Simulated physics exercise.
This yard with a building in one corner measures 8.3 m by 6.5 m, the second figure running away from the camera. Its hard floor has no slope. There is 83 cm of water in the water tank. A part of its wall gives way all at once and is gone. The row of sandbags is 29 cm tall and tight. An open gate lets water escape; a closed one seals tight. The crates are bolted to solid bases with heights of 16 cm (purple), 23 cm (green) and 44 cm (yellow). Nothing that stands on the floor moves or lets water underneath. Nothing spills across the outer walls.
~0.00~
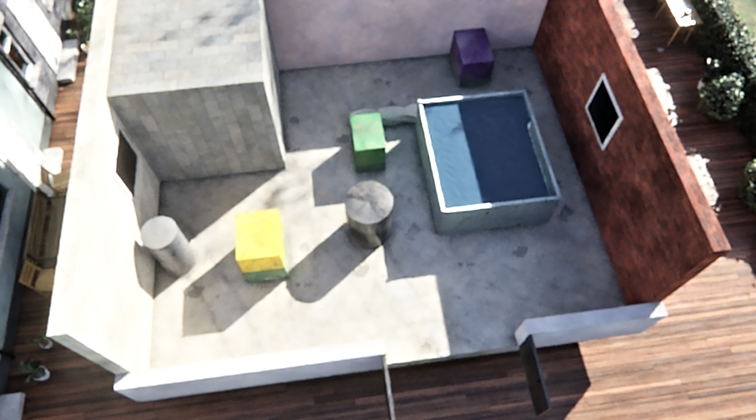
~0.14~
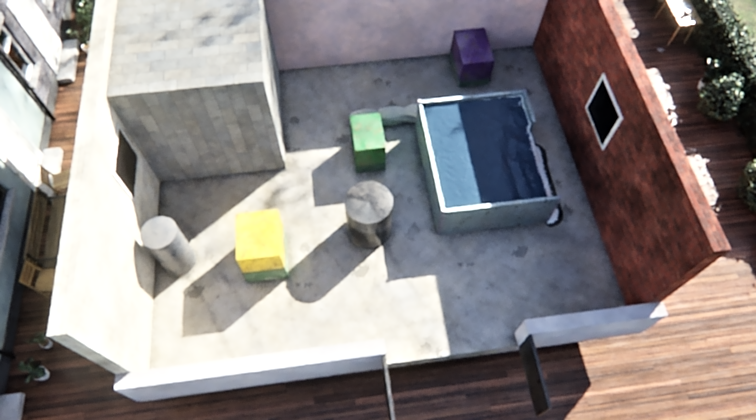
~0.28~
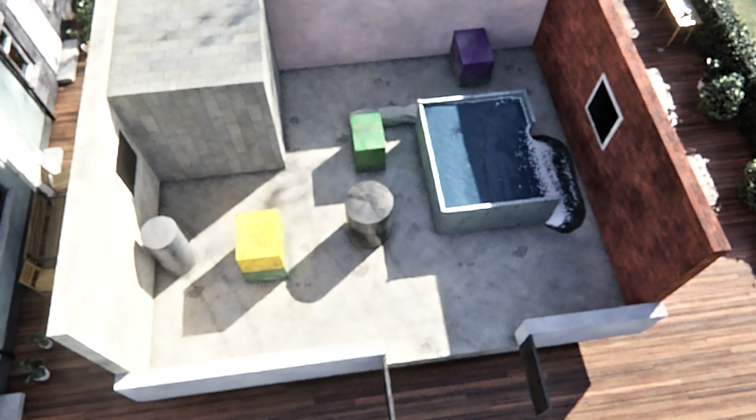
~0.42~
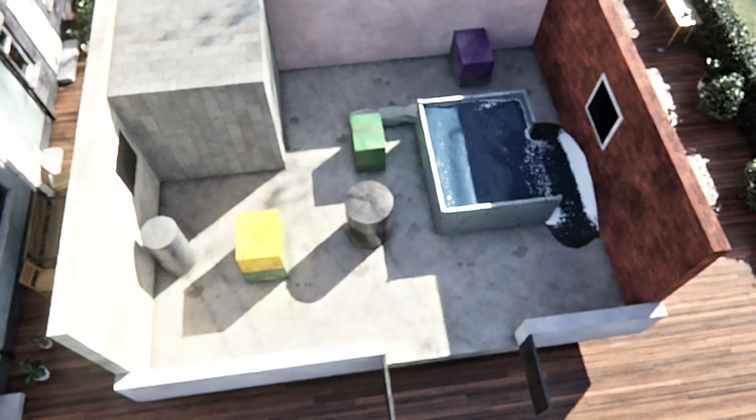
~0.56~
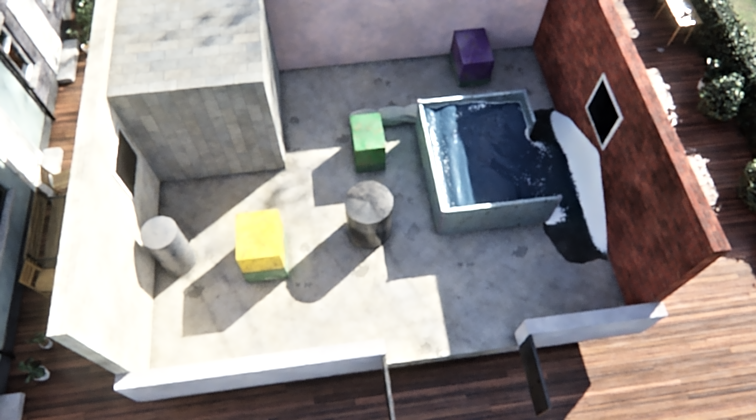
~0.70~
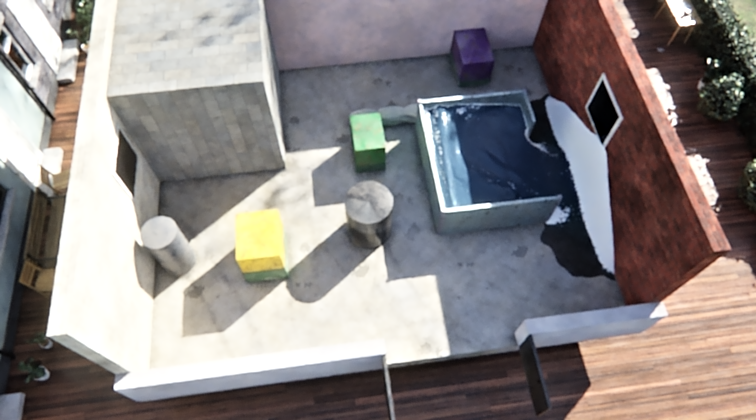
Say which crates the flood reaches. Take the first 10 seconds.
One by one: The purple crate is wetted; the green crate escapes dry; the yellow crate stays dry.
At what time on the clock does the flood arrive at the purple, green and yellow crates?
Purple 1.2 s, green 3.8 s, yellow 3.2 s.
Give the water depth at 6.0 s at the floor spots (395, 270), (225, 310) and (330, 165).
About 6, 4 and 3 cm.
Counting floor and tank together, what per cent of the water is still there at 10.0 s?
About 92 per cent.
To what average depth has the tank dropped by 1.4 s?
Some 49 cm.
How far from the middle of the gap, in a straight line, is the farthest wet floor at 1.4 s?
Some 3.6 m out.
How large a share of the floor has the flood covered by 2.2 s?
About 25 per cent.
After 1.4 s water covers 20 % of the floor and is deepest (64 cm) near (572, 188); purple plinth reached, green plinth not reached, yellow plinth not reached.
After 2.2 s water covers 25 % of the floor and is deepest (55 cm) near (620, 298); purple plinth reached, green plinth not reached, yellow plinth not reached.
After 3.5 s water covers 55 % of the floor and is deepest (38 cm) near (490, 70); purple plinth reached, green plinth not reached, yellow plinth reached.
After 6.0 s water covers 90 % of the floor and is deepest (22 cm) near (572, 188); purple plinth reached, green plinth reached, yellow plinth reached.
After 10.0 s water covers 100 % of the floor and is deepest (14 cm) near (369, 69); highest at the purple plinth 45 cm, highest at the green plinth 15 cm, highest at the yellow plinth 19 cm.
